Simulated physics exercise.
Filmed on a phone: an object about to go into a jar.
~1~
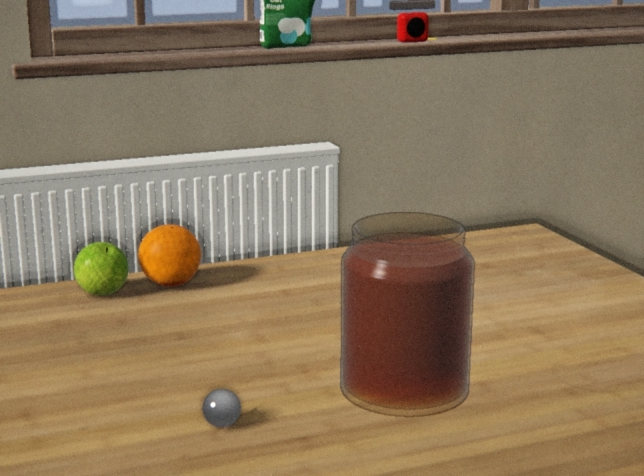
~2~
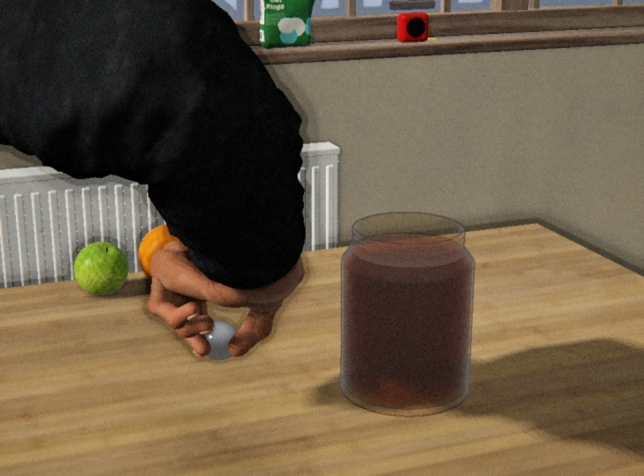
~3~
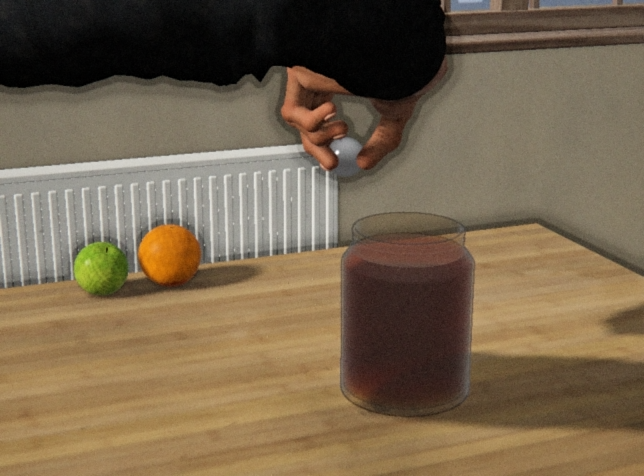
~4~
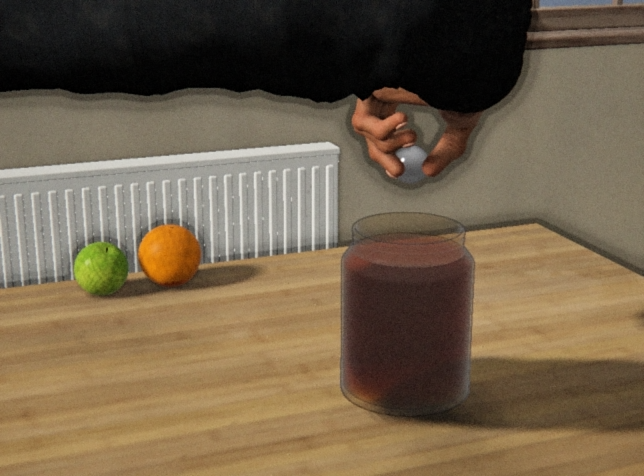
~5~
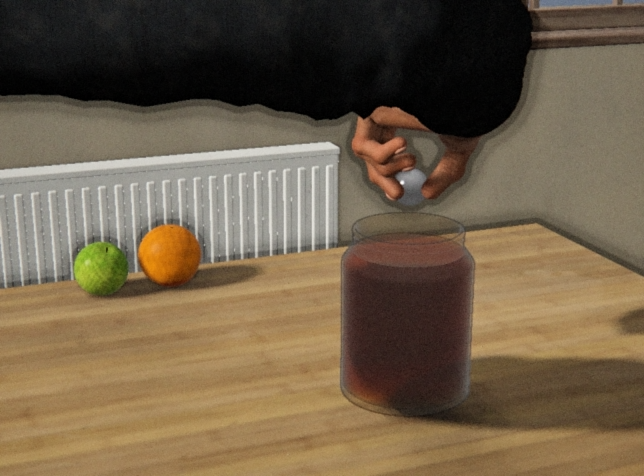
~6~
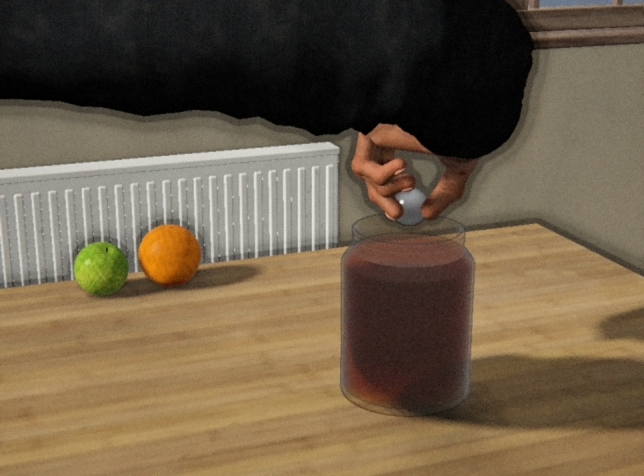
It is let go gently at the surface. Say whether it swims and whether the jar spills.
The thing sinks; the jar takes it all.
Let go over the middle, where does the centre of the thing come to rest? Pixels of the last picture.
Around (405, 365).
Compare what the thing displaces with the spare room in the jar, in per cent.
Roughly 10 per cent.
Shortly, the steel ball enters the iced tea; the jar is nearly full.
Then, the steel ball goes on down; the jar is nearly full.
At the finish, the steel ball is at the bottom; the jar is nearly full; no mess.
